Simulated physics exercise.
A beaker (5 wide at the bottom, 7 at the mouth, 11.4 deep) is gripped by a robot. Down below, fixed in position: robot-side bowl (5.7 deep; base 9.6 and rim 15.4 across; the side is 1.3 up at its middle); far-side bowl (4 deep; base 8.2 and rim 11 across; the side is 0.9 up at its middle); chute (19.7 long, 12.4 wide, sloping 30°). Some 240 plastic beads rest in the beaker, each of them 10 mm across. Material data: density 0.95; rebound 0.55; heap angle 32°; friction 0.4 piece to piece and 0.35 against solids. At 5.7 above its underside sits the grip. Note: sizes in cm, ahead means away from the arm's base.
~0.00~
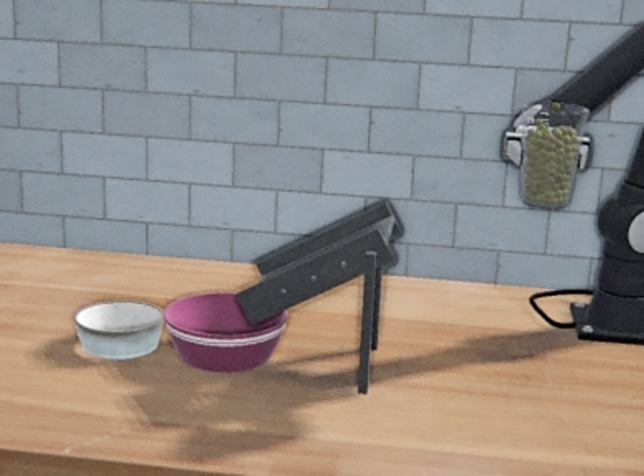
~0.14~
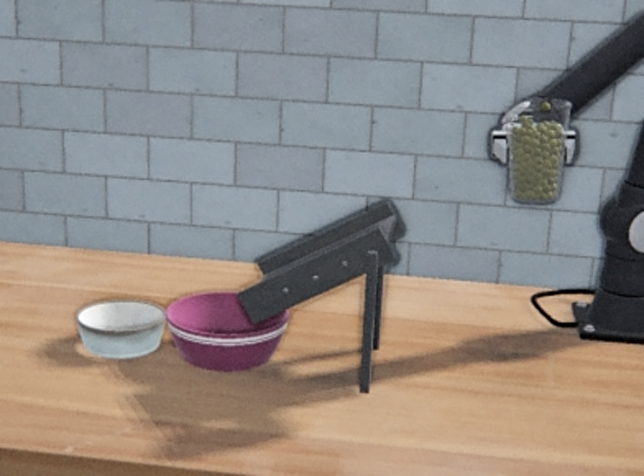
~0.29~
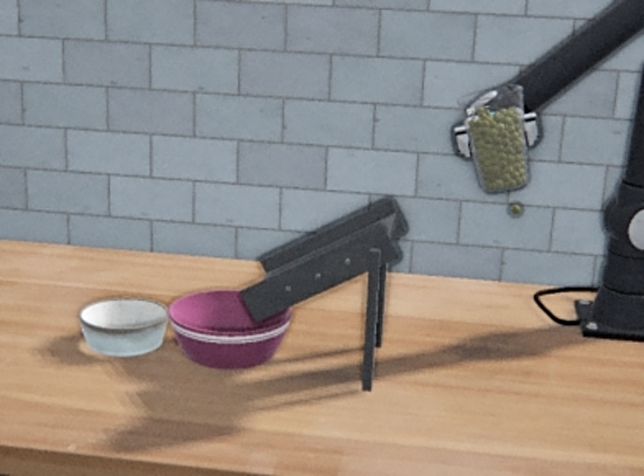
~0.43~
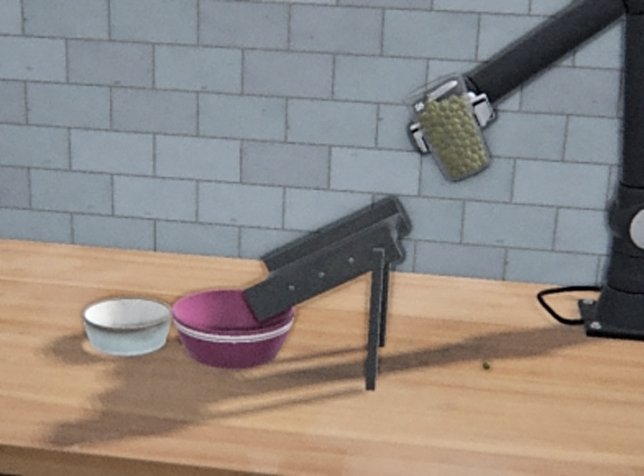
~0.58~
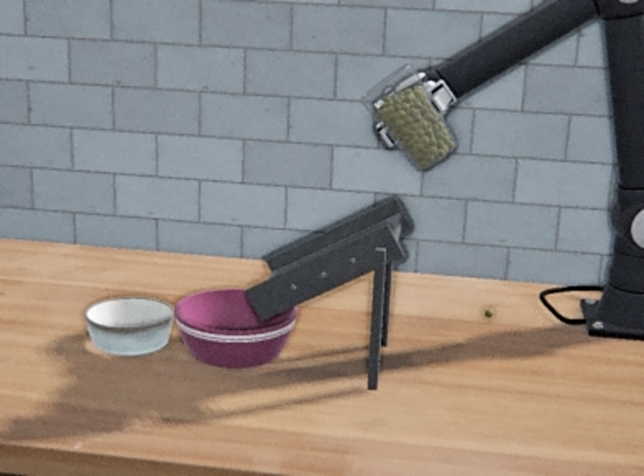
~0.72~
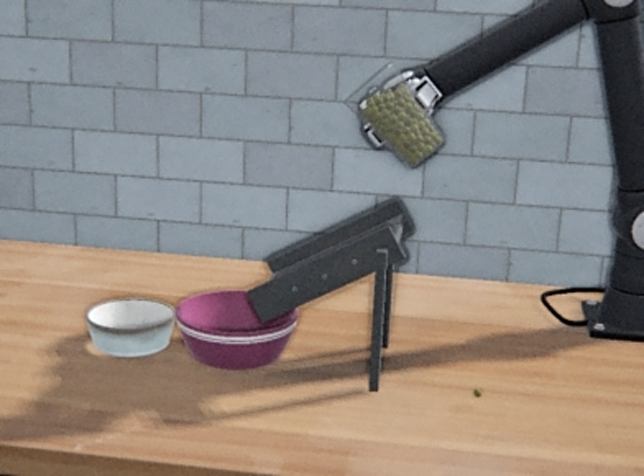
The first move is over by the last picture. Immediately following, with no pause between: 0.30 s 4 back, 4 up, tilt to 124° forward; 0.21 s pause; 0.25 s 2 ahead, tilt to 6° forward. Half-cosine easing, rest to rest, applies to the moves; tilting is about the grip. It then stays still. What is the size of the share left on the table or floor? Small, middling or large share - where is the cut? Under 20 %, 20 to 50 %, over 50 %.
Small.
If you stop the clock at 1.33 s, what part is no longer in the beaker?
By then about 90 % is out.
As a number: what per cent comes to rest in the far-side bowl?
Roughly 0 percent.
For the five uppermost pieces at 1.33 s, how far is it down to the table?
Those pieces are near 34 cm up.
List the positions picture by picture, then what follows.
Beaker middle at (550, 157), level; upper third of the load around (552, 140), from x 530 to 575, top at y 110; 235 in the beaker, in the first frame.
Beaker middle at (536, 153), tilted 4° forward; upper third of the load around (538, 136), from x 515 to 560, top at y 105; 234 in the beaker, 1 on the chute or in flight, in the second frame.
Beaker middle at (498, 142), tilted 15° forward; upper third of the load around (498, 125), from x 475 to 520, top at y 110; 234 in the beaker, 1 on the chute or in flight, in the third frame.
Beaker middle at (451, 130), tilted 28° forward; upper third of the load around (448, 115), from x 420 to 485, top at y 100; 234 in the beaker, 1 on the chute or in flight, in the fourth frame.
Beaker middle at (413, 121), tilted 39° forward; upper third of the load around (408, 106), from x 380 to 490, top at y 90; 234 in the beaker, 1 on the chute or in flight, in the fifth frame.
Beaker middle at (399, 119), tilted 43° forward; upper third of the load around (393, 106), from x 365 to 480, top at y 85; 234 in the beaker, 1 on the table or floor, in the sixth frame.
By 1.02 s, tilted 124° forward, highest piece 41 above the table; 209 in the beaker, 1 on the table or floor, 25 on the chute or in flight.
By 1.33 s, tilted 85° forward, highest piece 35 above the table; 54 in the robot-side bowl, 22 in the beaker, 1 on the table or floor, 158 on the chute or in flight.
By 1.68 s, tilted 6° forward, highest piece 34 above the table; 206 in the robot-side bowl, 9 on the table or floor, 7 in the beaker, 4 in the far-side bowl, 9 on the chute or in flight.
By 2.73 s, tilted 6° forward, highest piece 32 above the table; 210 in the robot-side bowl, 15 on the table or floor, 7 in the beaker, 3 in the far-side bowl.
Final count, 210 in the robot-side bowl, 15 on the table or floor, 7 in the beaker, 3 in the far-side bowl. That is 6 % on the table or floor.
